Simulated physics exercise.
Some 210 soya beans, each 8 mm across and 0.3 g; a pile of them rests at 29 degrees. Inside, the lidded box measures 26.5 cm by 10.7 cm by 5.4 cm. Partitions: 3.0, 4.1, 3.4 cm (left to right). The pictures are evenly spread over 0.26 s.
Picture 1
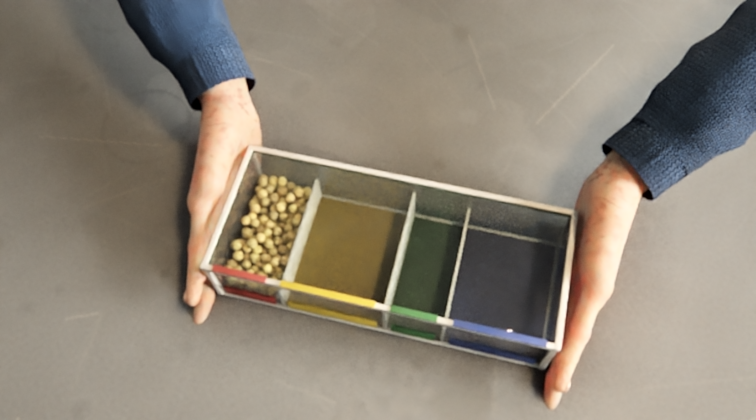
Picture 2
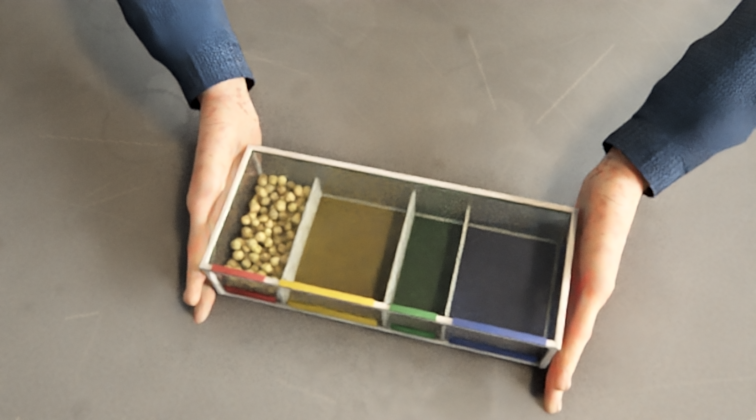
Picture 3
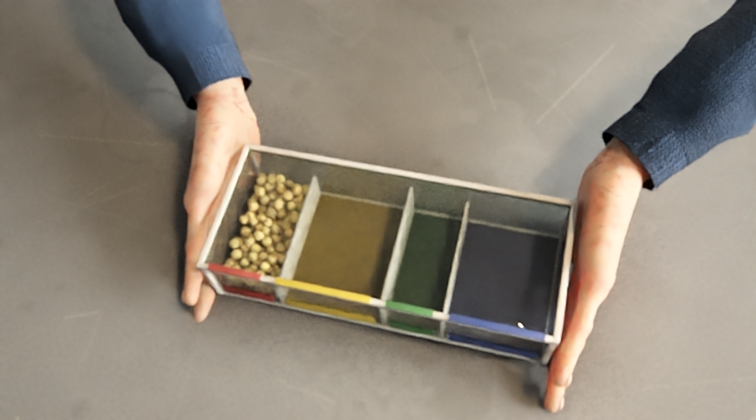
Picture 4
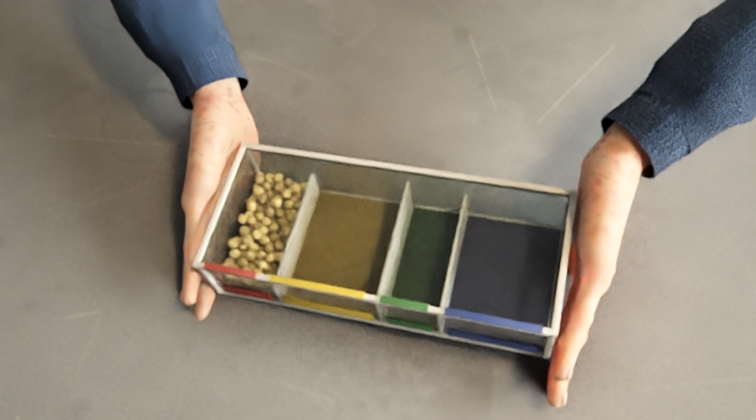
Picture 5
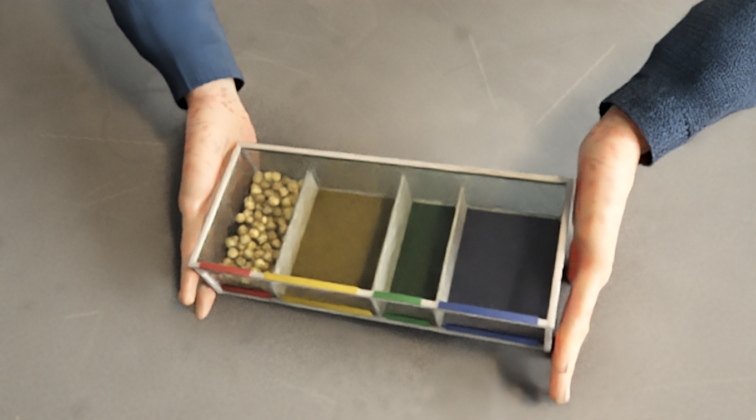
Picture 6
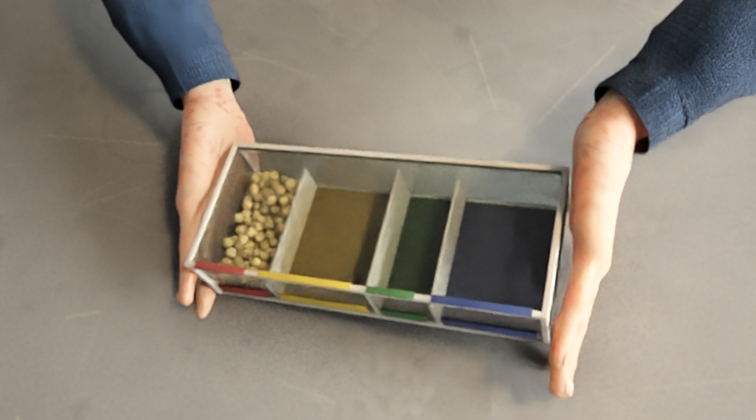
We see two hands in blue sleeves holding a clear box with red, yellow, green and blue sections, tilting it slightly and gradually down toward the left, while the pale round beans stay piled in the red section.
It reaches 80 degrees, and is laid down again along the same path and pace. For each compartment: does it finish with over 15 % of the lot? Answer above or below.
Red compartment: Above; blue compartment: Below; green compartment: Below; yellow compartment: Below.
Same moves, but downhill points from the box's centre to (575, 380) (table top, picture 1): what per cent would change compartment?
Some 55 per cent.
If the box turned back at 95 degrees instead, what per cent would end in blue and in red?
Then: Blue 0; red 100.
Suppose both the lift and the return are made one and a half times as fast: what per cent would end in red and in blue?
In that case red 100, blue 0.
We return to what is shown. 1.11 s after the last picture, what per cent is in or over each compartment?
Red 100, blue 0, green 0, yellow 0.
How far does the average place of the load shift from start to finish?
Roughly 0.5 cm.
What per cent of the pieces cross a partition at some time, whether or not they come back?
Some 0 per cent.
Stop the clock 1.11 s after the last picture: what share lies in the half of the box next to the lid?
About 20 per cent.
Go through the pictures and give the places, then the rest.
In the first frame, box tilt 0 degrees, front corners at (207, 265) and (555, 345); red 100 %.
In the second frame, box tilt 1 degrees, front corners at (207, 265) and (555, 343).
In the third frame, box tilt 3 degrees, front corners at (204, 264) and (554, 338).
In the fourth frame, box tilt 6 degrees, front corners at (200, 264) and (552, 330), lowest corner left front.
In the fifth frame, box tilt 10 degrees, front corners at (196, 263) and (548, 321), lowest corner left front.
In the sixth frame, box tilt 13 degrees, front corners at (192, 263) and (542, 313), lowest corner left front; red 100 %.
Then, 1.11 s after the last picture, tilt 80 degrees; red 100 %.
Then, 1.84 s after the last picture, tilt 36 degrees; red 100 %.
Then, 2.60 s after the last picture, tilt 0 degrees; red 100 %.
In the end, red 100 %, blue 0 %, green 0 %, yellow 0 %.
